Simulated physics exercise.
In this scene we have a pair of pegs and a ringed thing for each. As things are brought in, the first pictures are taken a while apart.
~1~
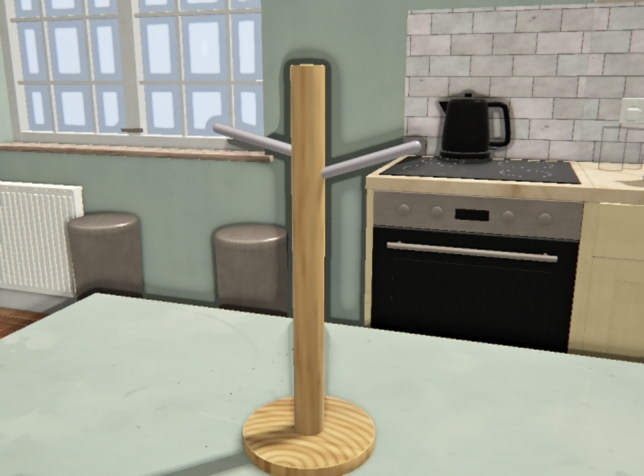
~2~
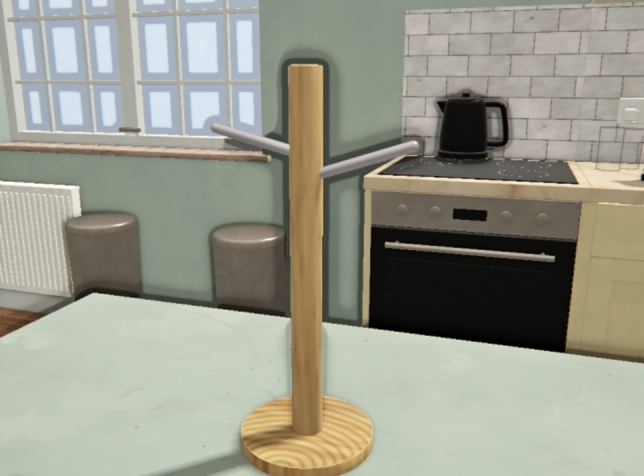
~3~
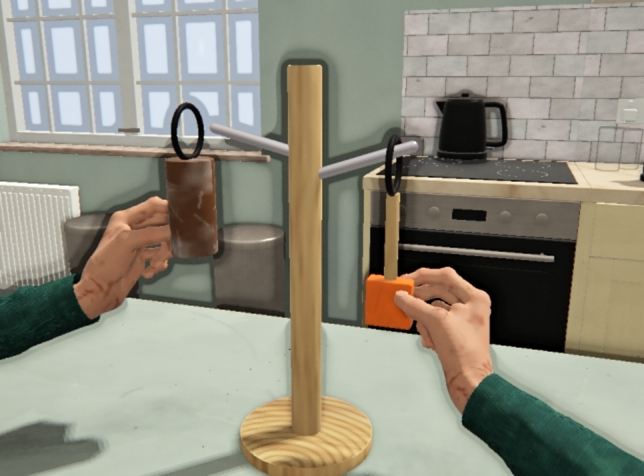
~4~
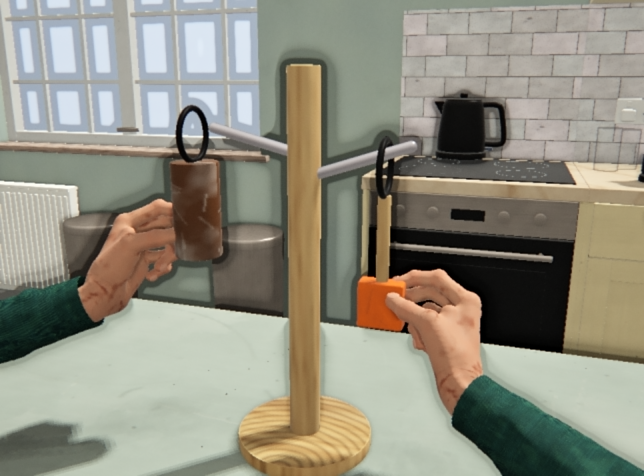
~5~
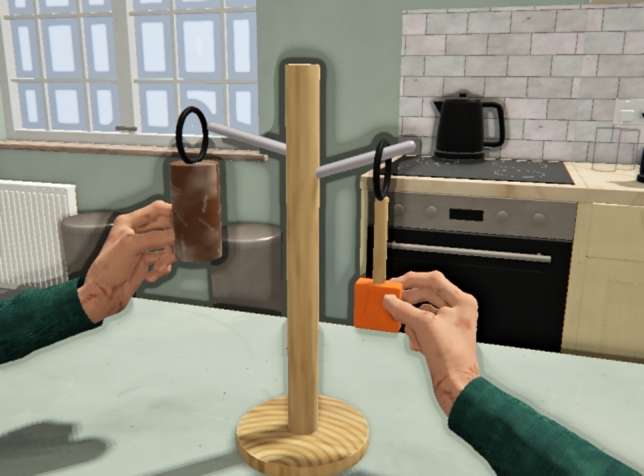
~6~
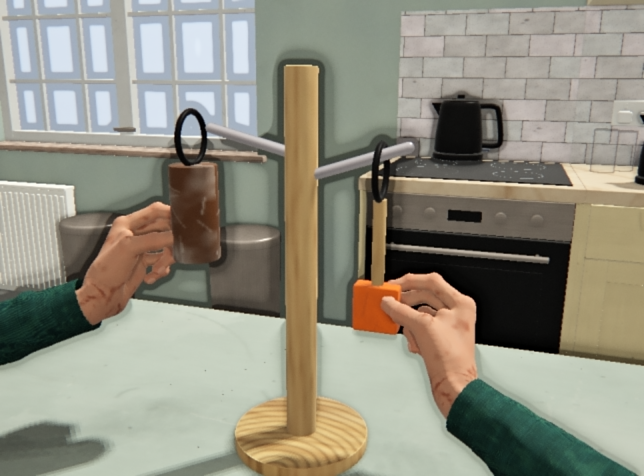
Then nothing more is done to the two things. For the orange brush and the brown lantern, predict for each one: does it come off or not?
Prediction - the orange brush: No, it stays; the brown lantern: Yes, it comes off.
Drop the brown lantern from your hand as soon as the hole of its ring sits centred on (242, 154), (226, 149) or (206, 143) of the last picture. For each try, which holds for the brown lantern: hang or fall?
In turn it hangs there; stays on its peg; falls.
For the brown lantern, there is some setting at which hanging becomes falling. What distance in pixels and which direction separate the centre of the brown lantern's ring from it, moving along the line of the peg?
Some 20 pixels, right.
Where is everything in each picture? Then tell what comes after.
Peg stand (312, 268), in the first frame.
Peg stand (310, 268), in the second frame.
Still on the way; orange brush (392, 232); peg stand (309, 268), in the third frame.
Still on the way; brown lantern (195, 182); peg stand (308, 268), in the fourth frame.
Still on the way; orange brush (380, 236); peg stand (306, 267), in the fifth frame.
In place, still held; orange brush (379, 239); brown lantern (194, 185); peg stand (305, 268), in the sixth frame.
Then, 0.14 s after the last picture, orange brush tipped 11° from how it was near (366, 246); brown lantern moved about its own width near (196, 226).
Then, 0.22 s after the last picture, orange brush tipped 15° from how it was near (349, 250); brown lantern falling near (200, 313).
Then, 0.30 s after the last picture, orange brush tipped 6° from how it was near (335, 252); brown lantern down below near (201, 343).
At rest, the orange brush stays on its peg, near (332, 253); the brown lantern falls off, near (202, 359).
